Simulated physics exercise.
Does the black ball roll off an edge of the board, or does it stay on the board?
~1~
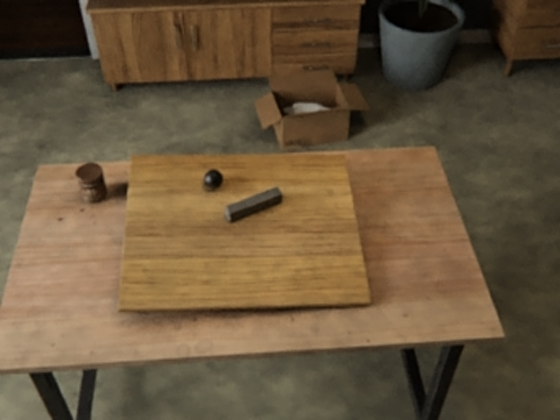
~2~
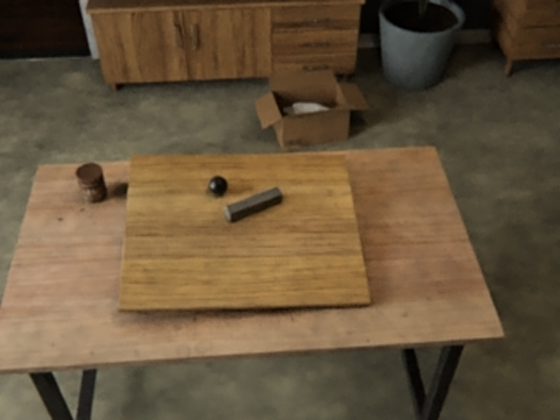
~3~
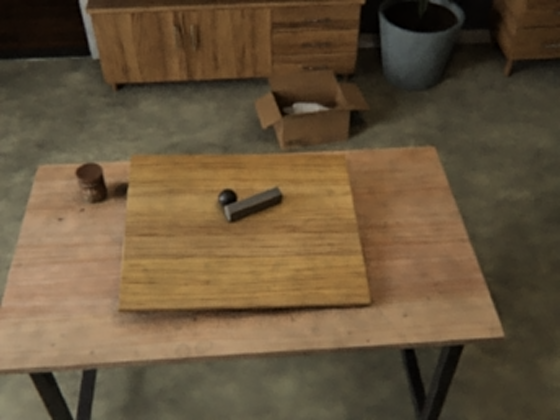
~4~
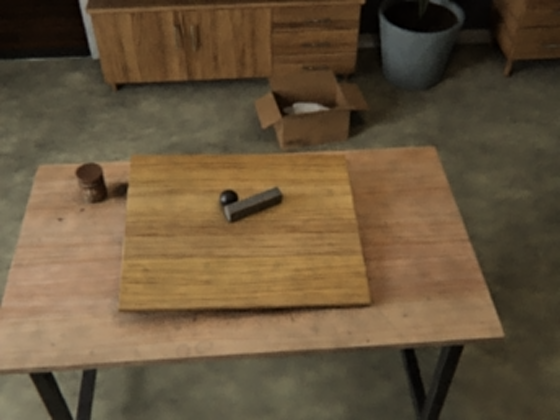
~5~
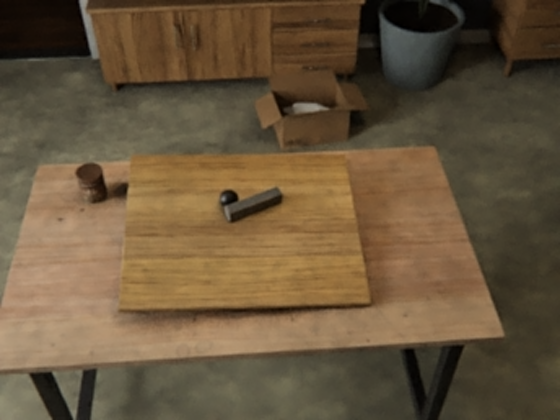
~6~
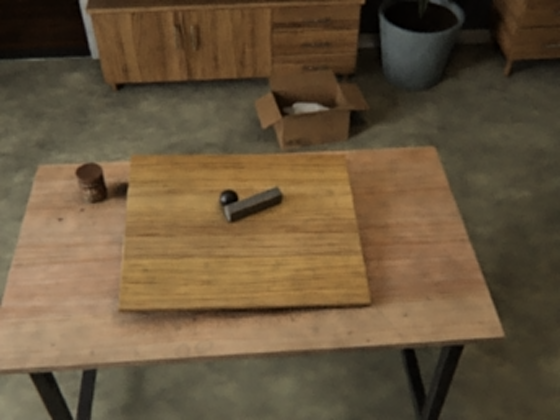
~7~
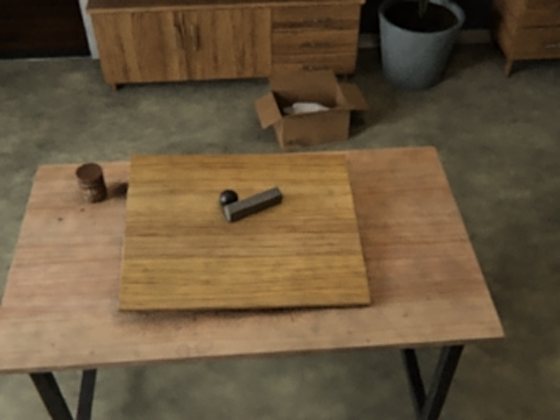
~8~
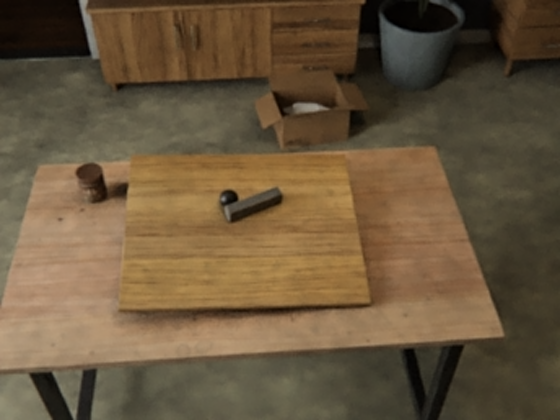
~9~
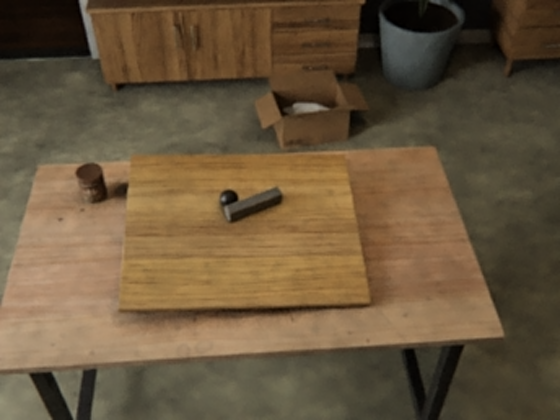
The black ball stays on the board. It comes to rest beside the dark bar and does not go over any edge.
